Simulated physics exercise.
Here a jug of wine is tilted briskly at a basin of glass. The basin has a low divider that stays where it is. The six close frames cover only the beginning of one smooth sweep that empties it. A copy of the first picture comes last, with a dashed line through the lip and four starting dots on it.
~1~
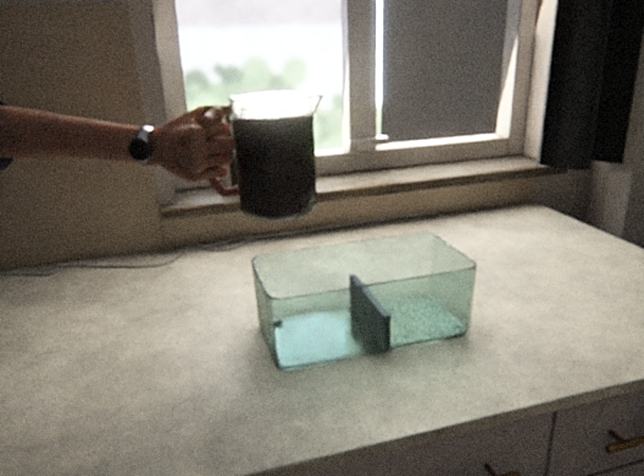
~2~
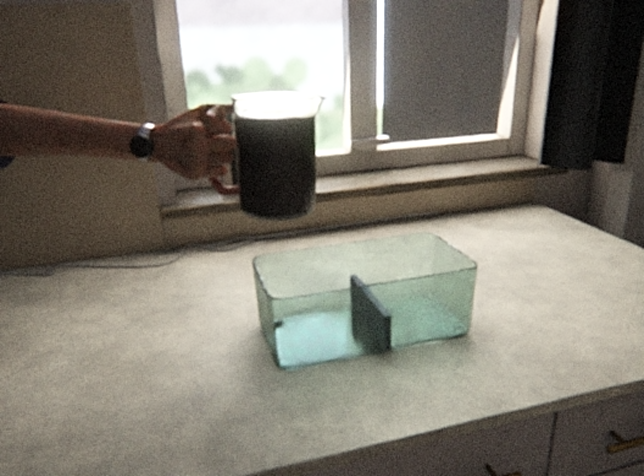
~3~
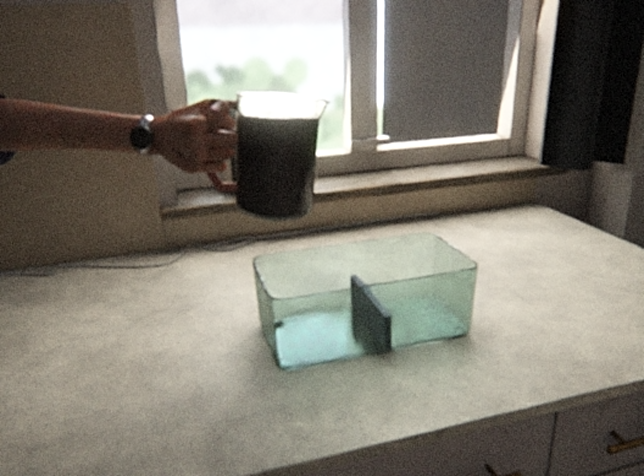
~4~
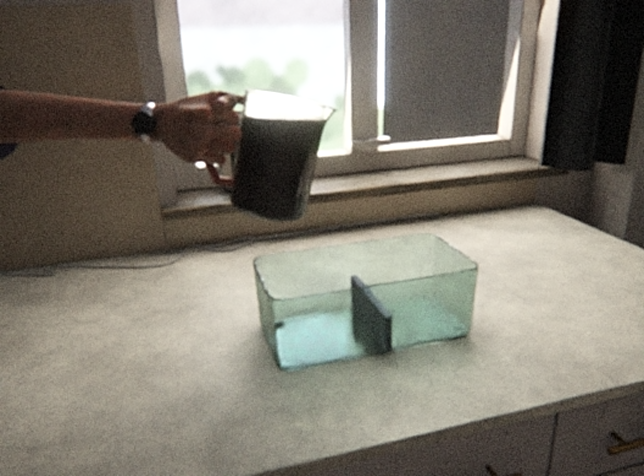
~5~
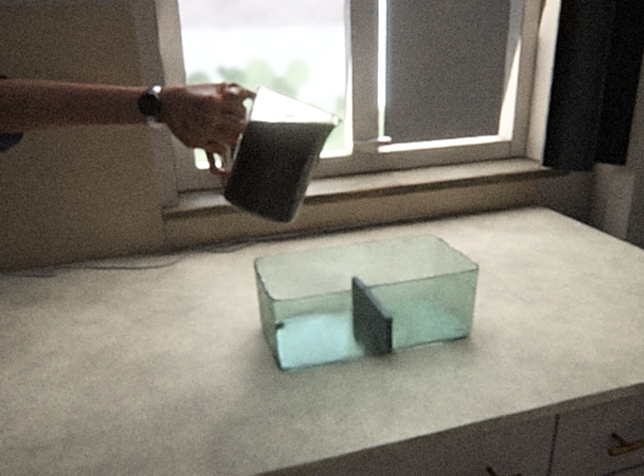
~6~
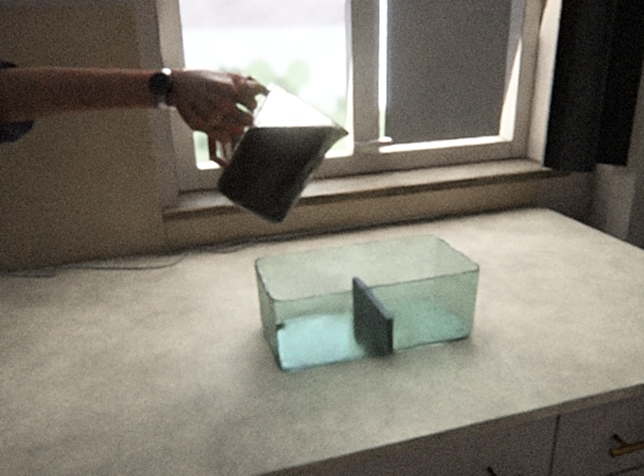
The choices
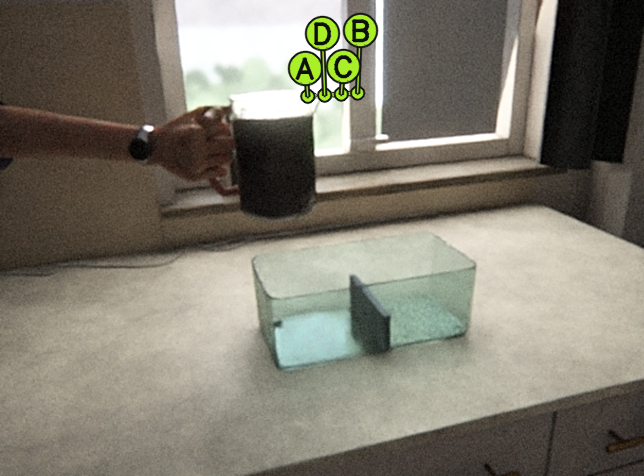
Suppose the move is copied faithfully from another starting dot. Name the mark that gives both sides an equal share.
Best: A.
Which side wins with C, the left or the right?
More ends on the right.
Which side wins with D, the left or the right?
The right side.
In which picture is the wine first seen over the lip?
In picture 6.
In lime, A at (307, 96); B at (357, 93); C at (341, 94); D at (324, 95).
If A is chosen, about 50 % ends left of the wall and 47 % right of it; 3 % is lost outside.
If B is chosen, about 10 % ends left of the wall and 83 % right of it; 7 % is lost outside.
If C is chosen, about 6 % ends left of the wall and 91 % right of it; 3 % is lost outside.
If D is chosen, about 19 % ends left of the wall and 78 % right of it; 3 % is lost outside.
